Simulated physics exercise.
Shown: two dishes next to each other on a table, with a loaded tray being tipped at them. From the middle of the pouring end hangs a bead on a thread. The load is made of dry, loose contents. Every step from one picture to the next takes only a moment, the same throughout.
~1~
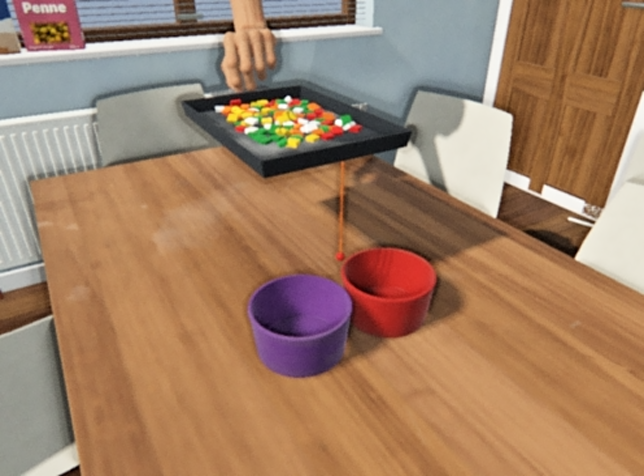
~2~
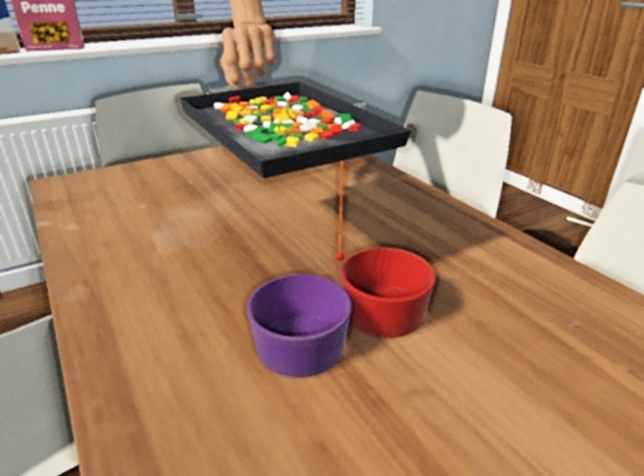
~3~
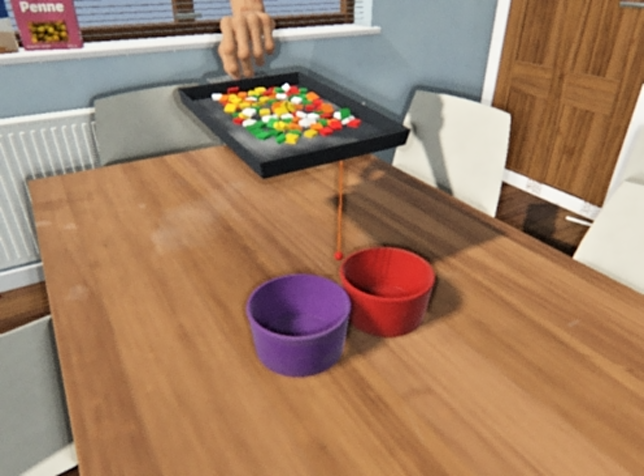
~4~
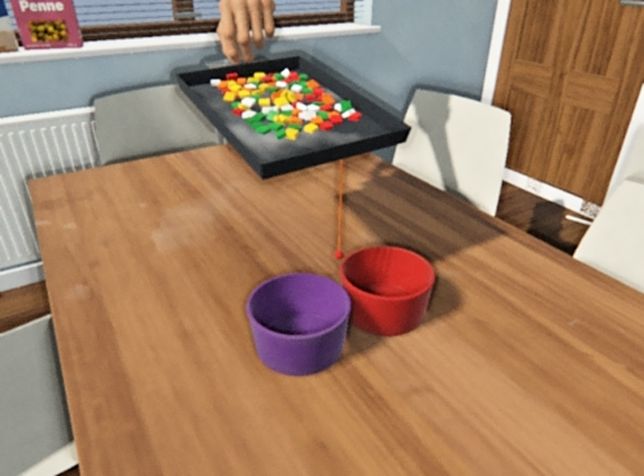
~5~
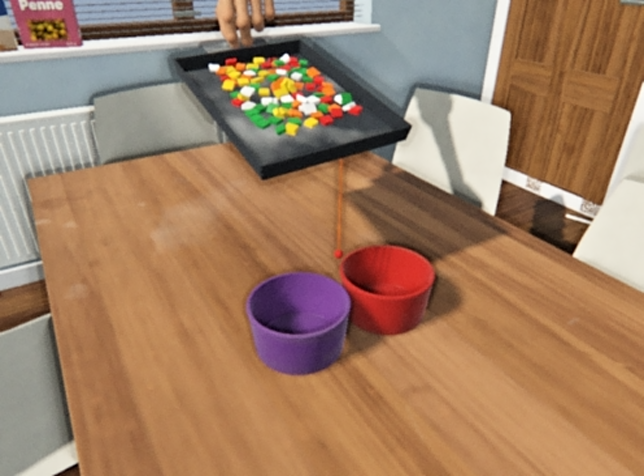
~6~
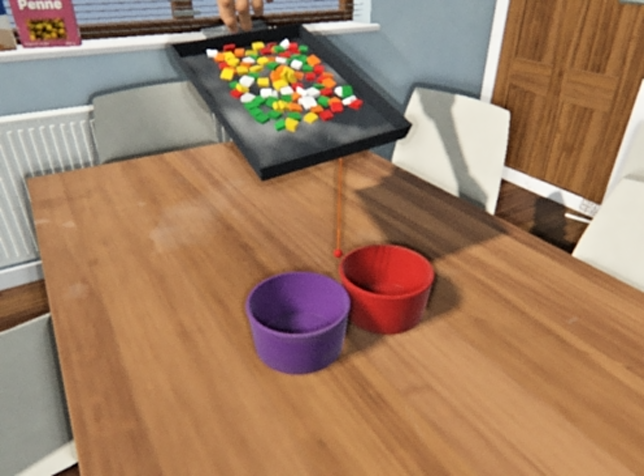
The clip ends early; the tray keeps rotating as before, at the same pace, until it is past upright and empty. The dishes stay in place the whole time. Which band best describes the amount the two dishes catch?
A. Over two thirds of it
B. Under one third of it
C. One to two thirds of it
Over two thirds of it (A).
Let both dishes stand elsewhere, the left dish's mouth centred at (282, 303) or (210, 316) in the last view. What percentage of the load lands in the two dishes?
It works out to 80 percent and then 60 percent.
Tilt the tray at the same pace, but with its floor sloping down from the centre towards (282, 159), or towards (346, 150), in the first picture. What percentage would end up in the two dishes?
About 80 % and about 80 %.
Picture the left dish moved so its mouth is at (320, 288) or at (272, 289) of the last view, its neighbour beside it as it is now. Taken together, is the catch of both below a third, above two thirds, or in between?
Trial 1 - over two thirds. Trial 2 - in the middle band.
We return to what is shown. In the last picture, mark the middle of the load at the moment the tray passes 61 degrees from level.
Look close to (312, 139) in the last picture.
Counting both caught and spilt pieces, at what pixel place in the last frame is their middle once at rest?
The centre ends up roughly at (314, 336).
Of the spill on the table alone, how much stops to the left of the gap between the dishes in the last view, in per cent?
Left share: Close to 20 %.
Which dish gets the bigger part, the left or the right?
The winner is left.
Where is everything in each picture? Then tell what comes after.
Corners of the pouring end at (263, 160) and (408, 130), level; middle of the load at (288, 116), mosaic tiles; left dish at (326, 351); right dish at (416, 313); bead on its thread at (341, 257), in the first frame.
Corners of the pouring end at (262, 160) and (408, 130), level; middle of the load at (287, 114), in the second frame.
Corners of the pouring end at (262, 161) and (408, 129), tipped barely, lowest at the left corner; middle of the load at (286, 107), in the third frame.
Corners of the pouring end at (262, 162) and (408, 127), tipped a little, lowest at the left corner; middle of the load at (286, 97), in the fourth frame.
Corners of the pouring end at (262, 164) and (409, 125), tipped a little, lowest at the left corner; middle of the load at (286, 87), in the fifth frame.
Corners of the pouring end at (262, 166) and (409, 124), tipped clearly, lowest at the left corner; middle of the load at (286, 77); left dish at (324, 348); right dish at (414, 309), in the sixth frame.
Soon after the last picture, tray tipped steeply; nearly all on the tray; a stray few in the air.
A little later, tray tipped right over; most on the tray; a small part in the left dish; a stray few in the right dish; a small part outside both; a small part in the air.
Later still, tray tipped past a quarter turn; about two thirds in the left dish; a small part in the right dish; about a quarter outside both.
At rest, tray tipped past a quarter turn; about two thirds in the left dish; a small part in the right dish; about a quarter outside both.
